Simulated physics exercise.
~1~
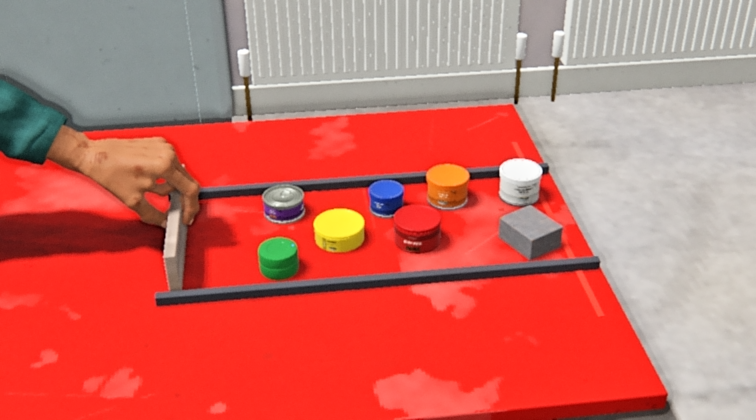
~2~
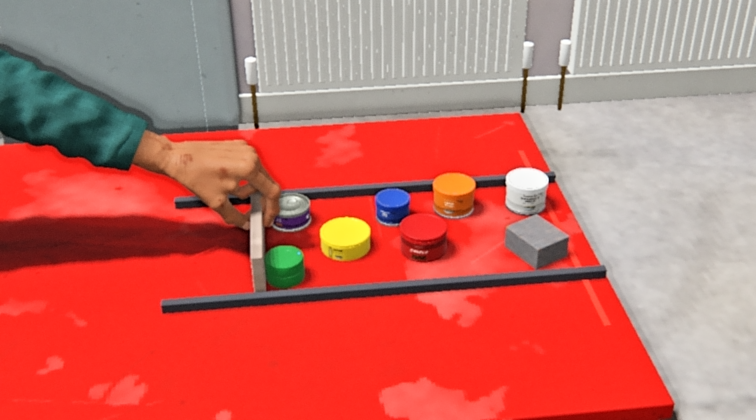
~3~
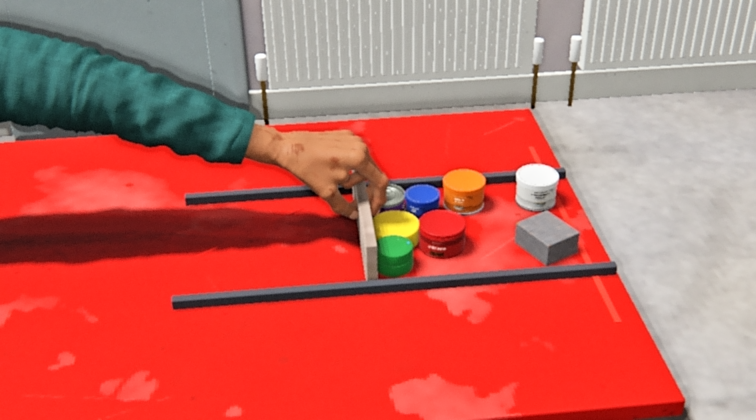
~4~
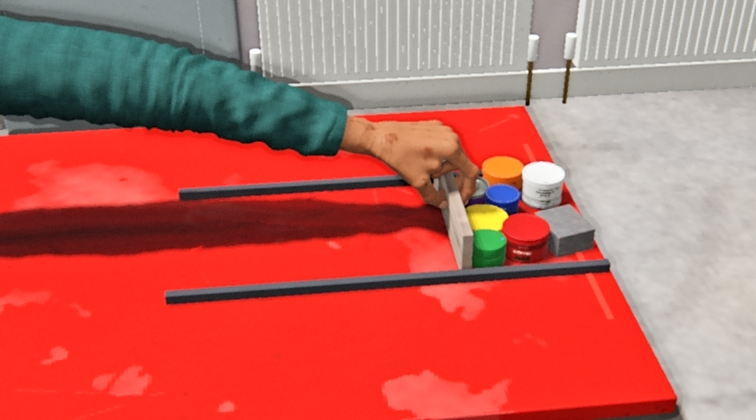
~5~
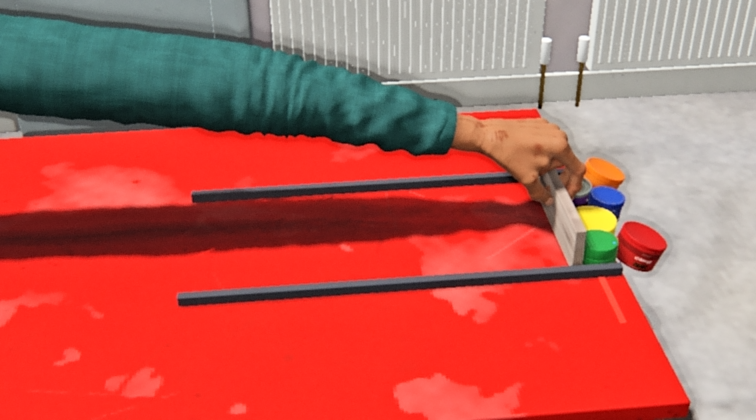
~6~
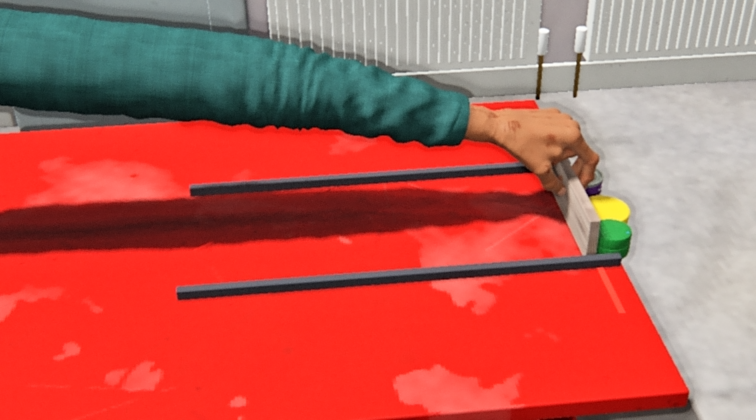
On a red tabletop, a hand slides a board right, pushing most small containers off the edge.
